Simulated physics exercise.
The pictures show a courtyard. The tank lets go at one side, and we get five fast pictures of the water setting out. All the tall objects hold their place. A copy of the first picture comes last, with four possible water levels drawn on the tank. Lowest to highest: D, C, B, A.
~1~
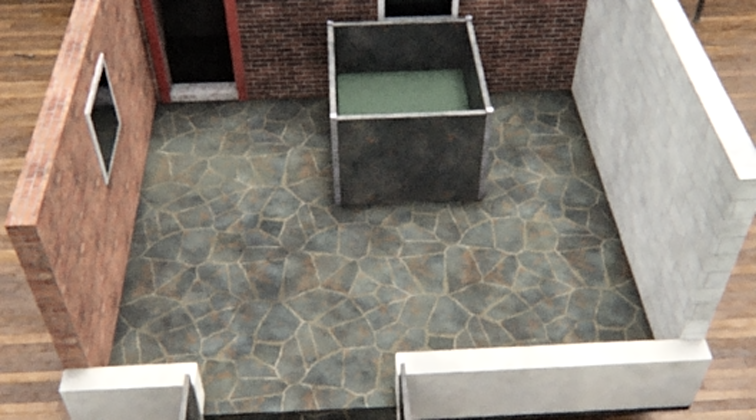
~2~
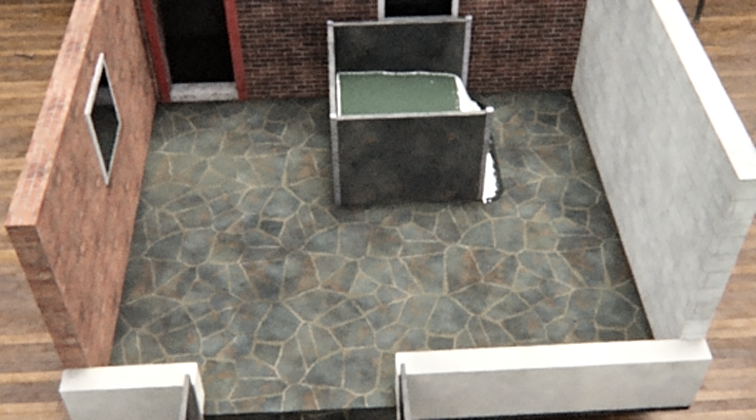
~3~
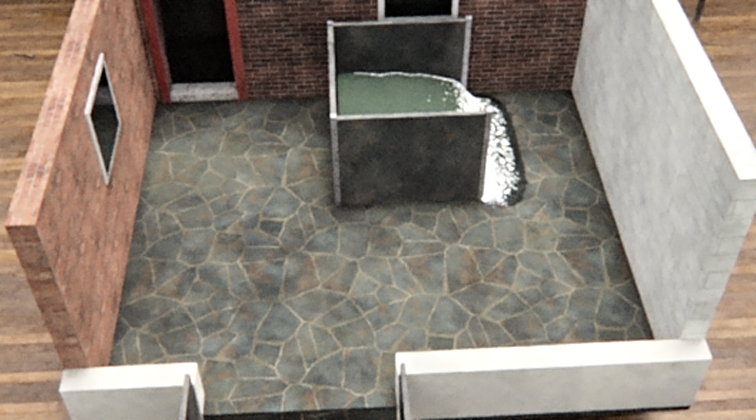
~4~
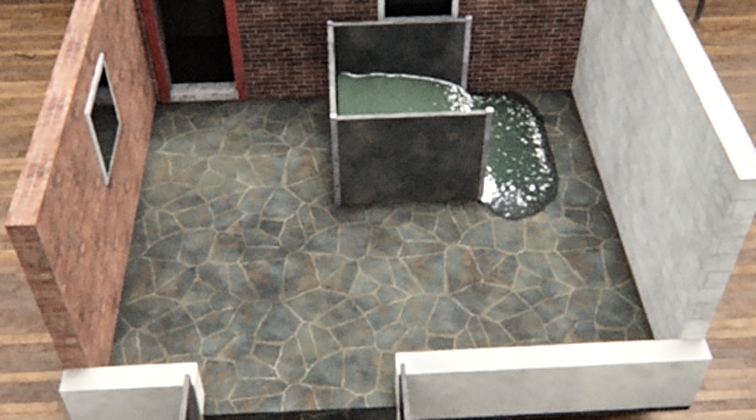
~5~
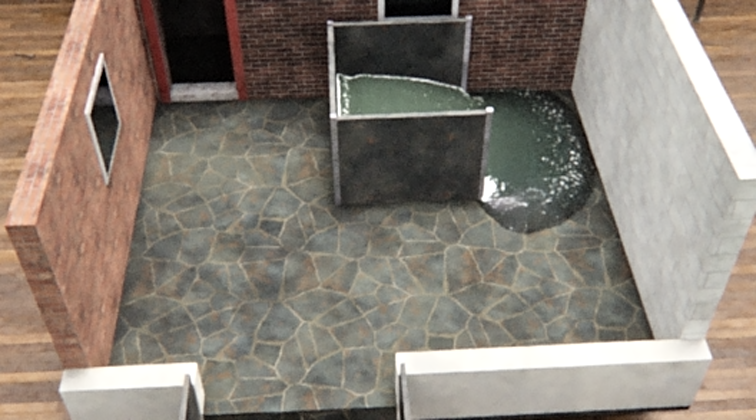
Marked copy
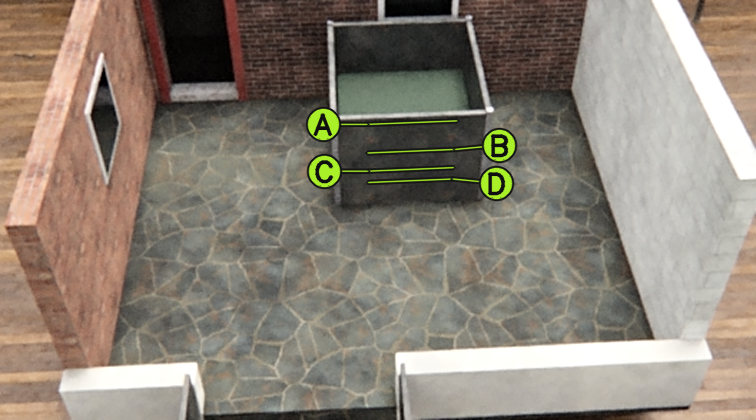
Green water pouring from the right side of a dark tank and spreading across the stone paving of a walled courtyard.
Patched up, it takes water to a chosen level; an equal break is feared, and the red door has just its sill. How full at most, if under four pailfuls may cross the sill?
Use level B.
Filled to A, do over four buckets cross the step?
Yes, it does.
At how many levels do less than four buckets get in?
Three.
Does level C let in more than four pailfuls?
No, not at all.
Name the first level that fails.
That is level A.
On the marked copy, A at (412, 122); B at (411, 151); C at (410, 169); D at (410, 180); from the bottom up D, C, B, A.
With A, about 11 bucketfuls get in.
With B, a bucket or two gets in.
With C, nothing gets over.
With D, nothing gets over.
